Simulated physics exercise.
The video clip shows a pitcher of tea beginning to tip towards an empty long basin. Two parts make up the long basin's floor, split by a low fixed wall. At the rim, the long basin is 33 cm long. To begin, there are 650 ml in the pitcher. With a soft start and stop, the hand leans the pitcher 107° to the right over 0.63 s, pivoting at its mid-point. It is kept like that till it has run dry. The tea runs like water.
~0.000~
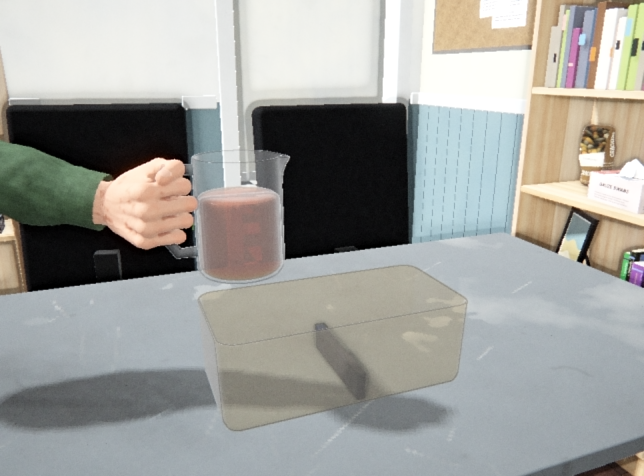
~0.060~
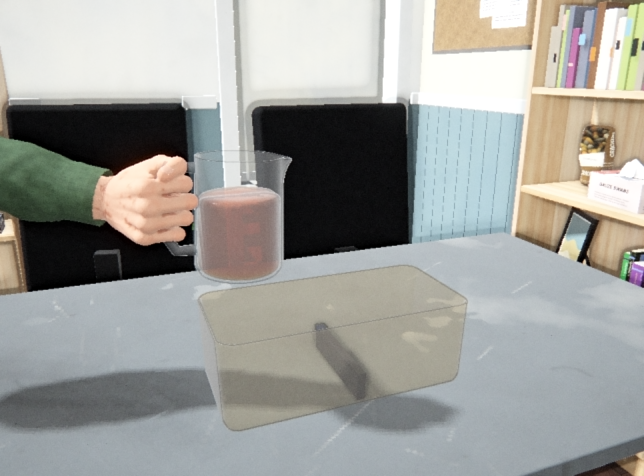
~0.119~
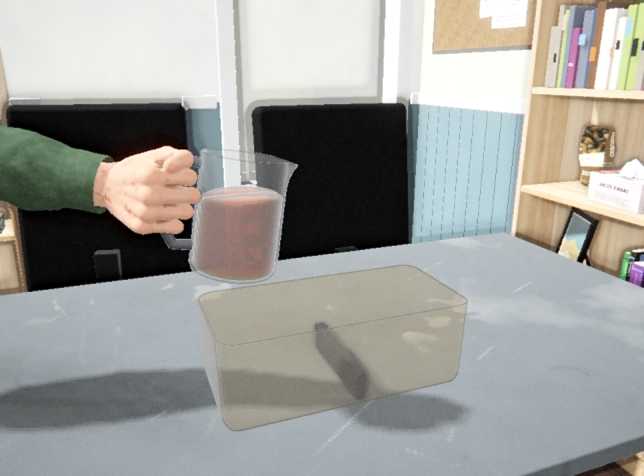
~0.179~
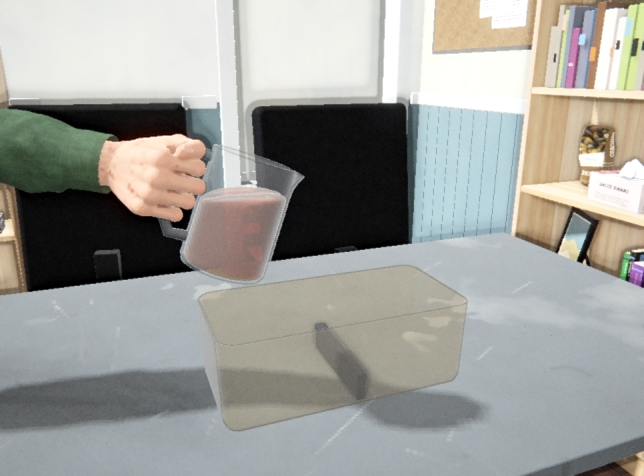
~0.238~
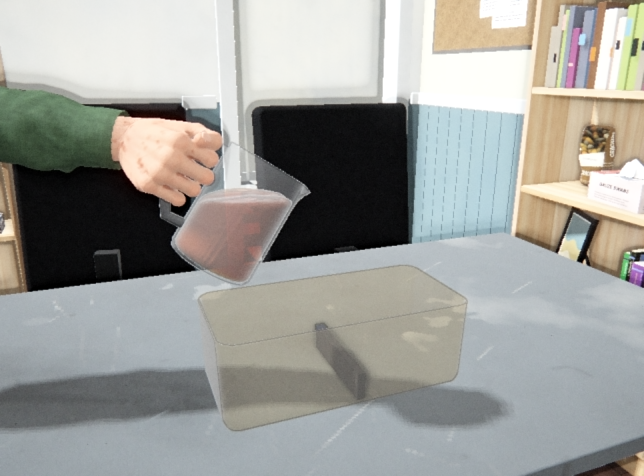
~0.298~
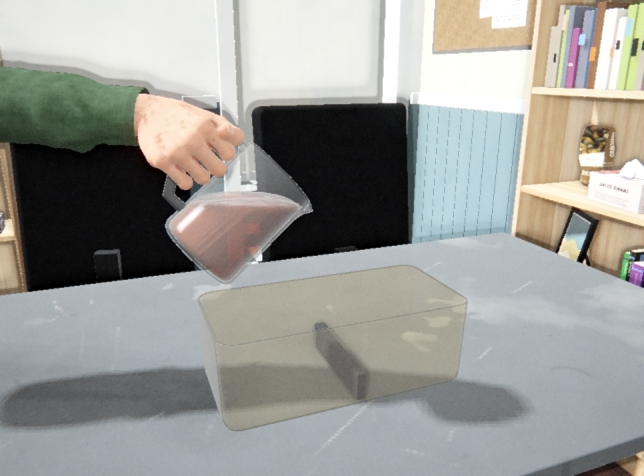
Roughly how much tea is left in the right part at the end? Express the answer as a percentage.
Roughly 70 per cent is left in the right part.
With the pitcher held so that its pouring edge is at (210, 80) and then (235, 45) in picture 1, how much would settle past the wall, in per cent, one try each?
10 per cent first, 20 per cent second.
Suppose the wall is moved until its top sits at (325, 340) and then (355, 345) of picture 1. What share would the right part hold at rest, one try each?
One try each: Around 95 percent and then around 15 percent.
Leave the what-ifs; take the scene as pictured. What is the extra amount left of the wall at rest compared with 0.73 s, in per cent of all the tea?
About 10 percent.
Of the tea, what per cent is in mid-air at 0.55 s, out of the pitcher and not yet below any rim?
About 22 per cent.
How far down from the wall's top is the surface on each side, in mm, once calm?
Noted: Left near 30 mm, right near 16 mm.
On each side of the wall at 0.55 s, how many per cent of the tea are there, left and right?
Some 5 per cent left and 8 right.
After 0.55 s the tilt is 103° and 65 per cent is still to pour, 5 is left of the wall and 8 right of it.
After 0.73 s the tilt is 107° and 21 per cent is still to pour, 18 is left of the wall and 47 right of it.
After 0.92 s the tilt is 107° and 5 per cent is still to pour, 22 is left of the wall and 68 right of it.
After 1.13 s the tilt is 107° and 1 per cent is still to pour, 27 is left of the wall and 70 right of it.
In the end 29 per cent lies left of the wall, 70 right of it and 1 outside.
